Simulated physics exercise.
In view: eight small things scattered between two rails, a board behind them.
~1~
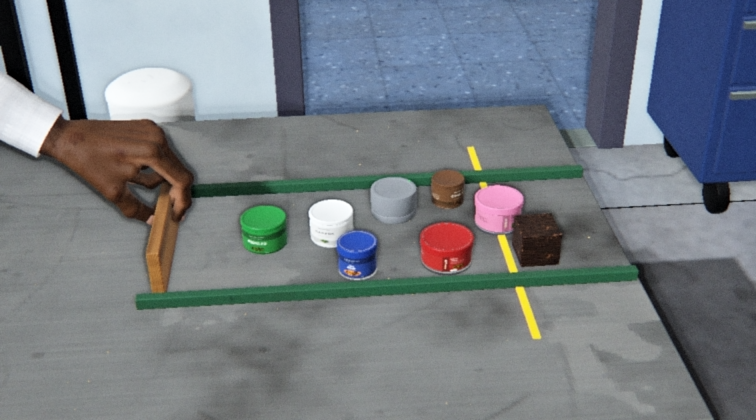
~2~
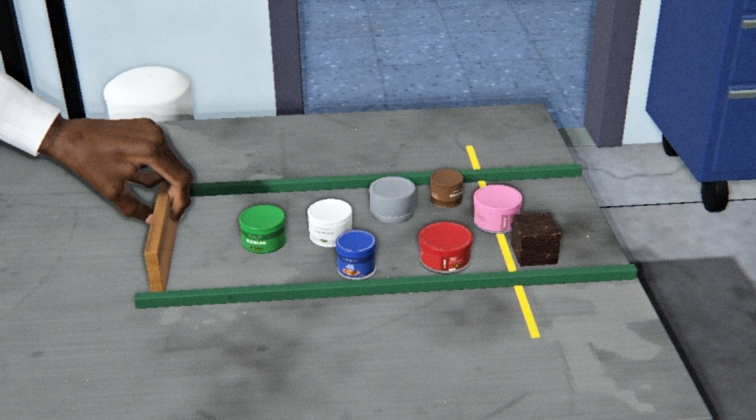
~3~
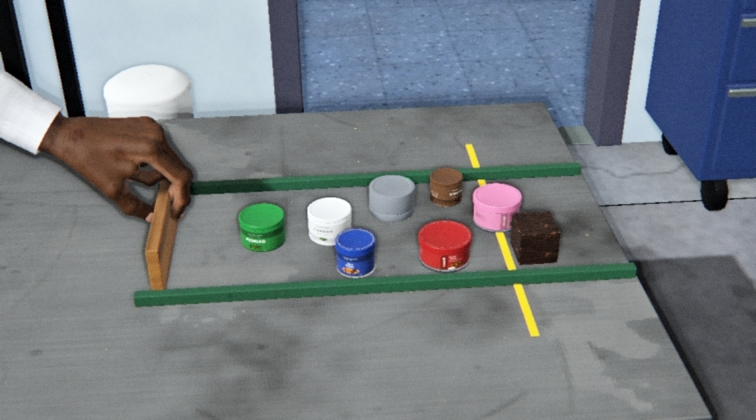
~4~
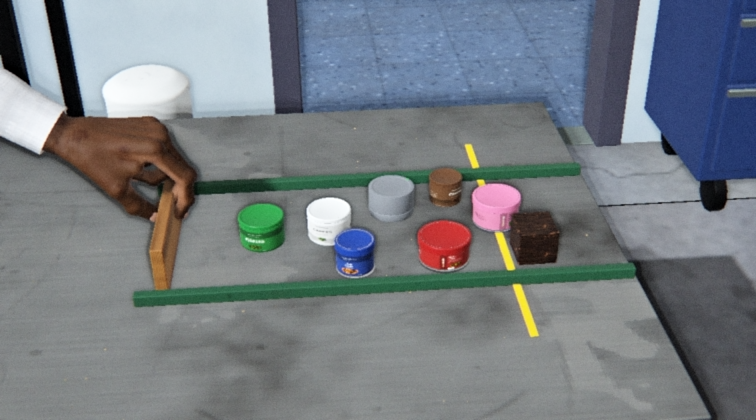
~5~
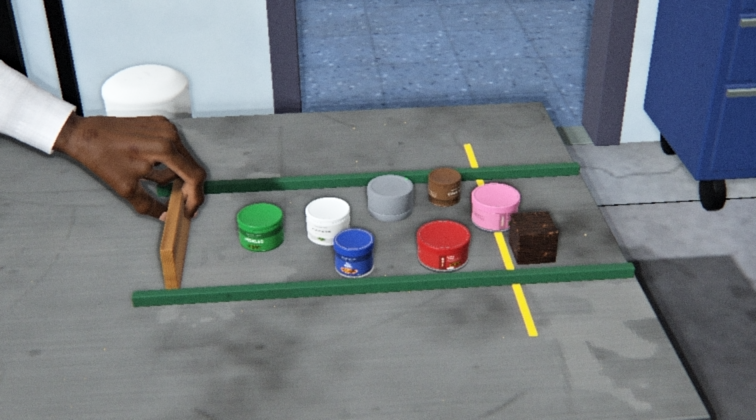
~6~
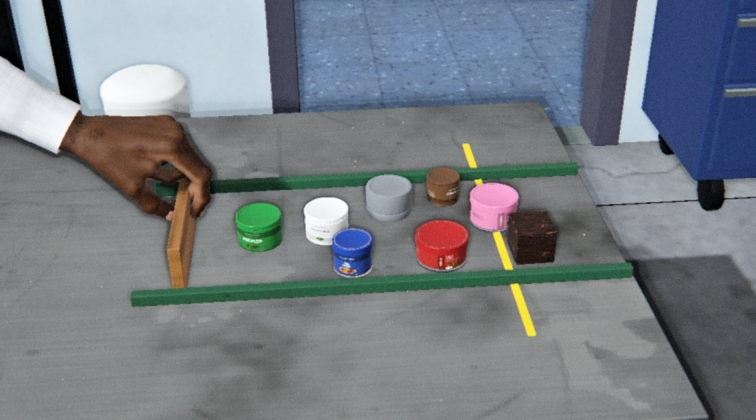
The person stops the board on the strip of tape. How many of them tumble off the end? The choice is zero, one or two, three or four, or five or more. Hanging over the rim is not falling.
The number that fall off is zero.
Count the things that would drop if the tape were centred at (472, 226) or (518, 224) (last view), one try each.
The counts: 0 and 1.
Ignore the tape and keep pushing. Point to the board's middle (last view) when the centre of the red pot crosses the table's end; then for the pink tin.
About (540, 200), and (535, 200) for the other.
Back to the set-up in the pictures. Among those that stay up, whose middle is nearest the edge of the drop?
Foremost is the black block.
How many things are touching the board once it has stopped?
3 of them.
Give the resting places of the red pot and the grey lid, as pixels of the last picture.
The red pot at (568, 242), the grey lid at (509, 193).
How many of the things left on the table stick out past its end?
Overhanging: 1.
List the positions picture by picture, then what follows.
Black block (536, 240); pink tin (499, 210); brown tub (448, 190); board (167, 224); tape (499, 228), in the first frame.
Pink tin (497, 210); red pot (446, 248), in the second frame.
Brown tub (446, 187); grey lid (392, 198), in the third frame.
Black block (534, 238); board (169, 221), in the fourth frame.
Pink tin (495, 208); green tub (261, 228), in the fifth frame.
Black block (532, 237); pink tin (494, 208); brown tub (443, 187); board (185, 219); tape (494, 225), in the sixth frame.
Early on, none off yet; black block at rest near (532, 237); pink tin at rest near (494, 208); brown tub at rest near (443, 187).
A while later, none off yet; black block at rest near (532, 237); pink tin moving near (505, 206); brown tub moving near (451, 186).
Finally, the number that fall off is zero.
